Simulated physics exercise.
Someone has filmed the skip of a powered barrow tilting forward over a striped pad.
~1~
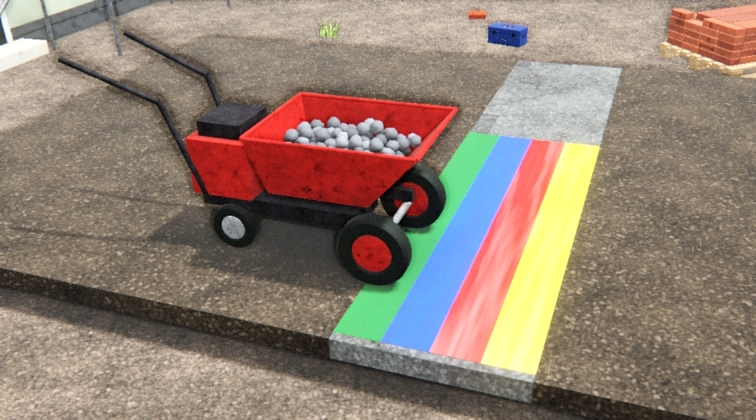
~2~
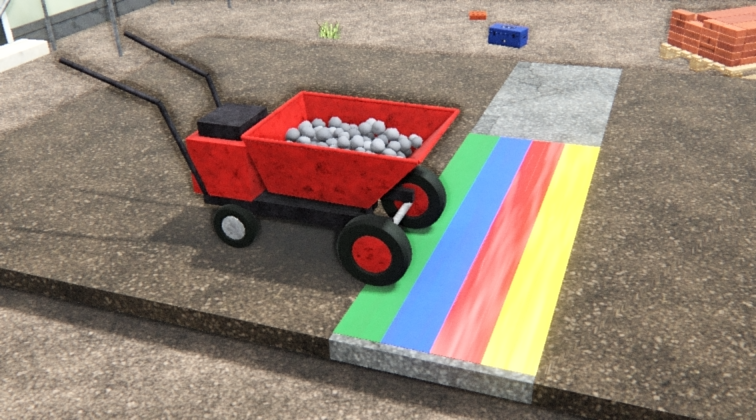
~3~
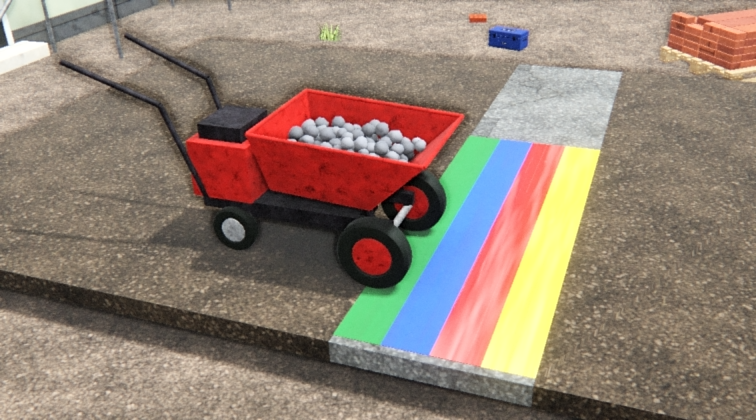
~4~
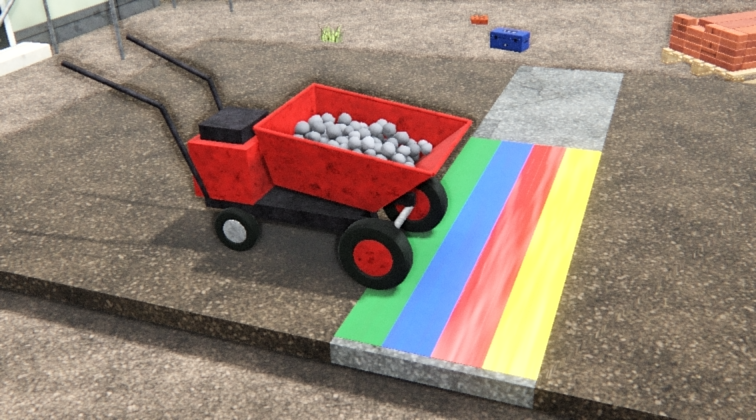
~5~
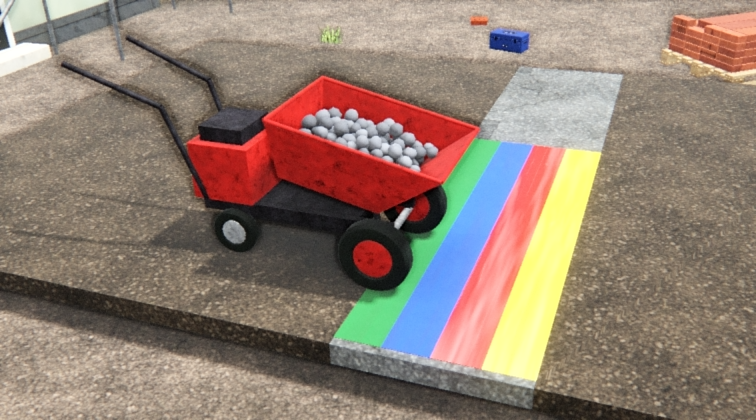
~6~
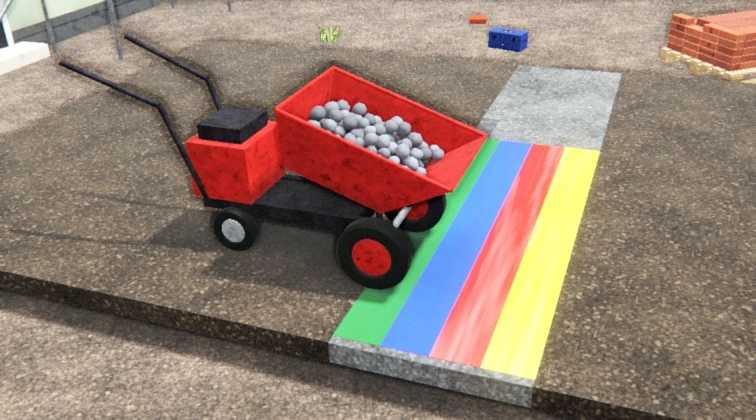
A red powered barrow with black handles stands on a dark, gritty slab, seen from above and to one side by a still camera. Its skip holds grey round cobbles, and its front wheels stand by a pad striped green, blue, red and yellow from left to right, with bricks behind. The skip starts level, then its rear rises and it tilts forward toward the right, the cobbles riding inside.
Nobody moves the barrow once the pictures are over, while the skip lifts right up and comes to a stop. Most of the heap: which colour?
Colour: Yellow.
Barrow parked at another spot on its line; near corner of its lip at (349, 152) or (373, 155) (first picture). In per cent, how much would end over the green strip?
The first spot gives roughly 0 %; the second gives roughly 0 %.
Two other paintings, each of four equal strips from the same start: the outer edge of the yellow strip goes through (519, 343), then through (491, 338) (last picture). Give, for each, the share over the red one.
The first comes to 0 per cent and the second to 0 per cent.
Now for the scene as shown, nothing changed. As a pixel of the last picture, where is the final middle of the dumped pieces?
Resting centre, last picture - approx. (558, 277).
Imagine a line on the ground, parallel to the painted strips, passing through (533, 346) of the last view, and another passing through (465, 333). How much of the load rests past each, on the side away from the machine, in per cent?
About 40 and 80 per cent.
Soon after the last picture, skip tipped steeply; all in the skip.
A little later, skip tipped right over; about two thirds in the skip; a stray few over the red strip; about a quarter over the yellow strip; a stray few off the paint.
Later still, skip tipped right over; about a quarter in the skip; a small part over the red strip; about a third over the yellow strip; about a third off the paint.
At rest, skip tipped right over; about a quarter in the skip; none over the green strip; none over the blue strip; a small part over the red strip; about a third over the yellow strip; about a third off the paint.
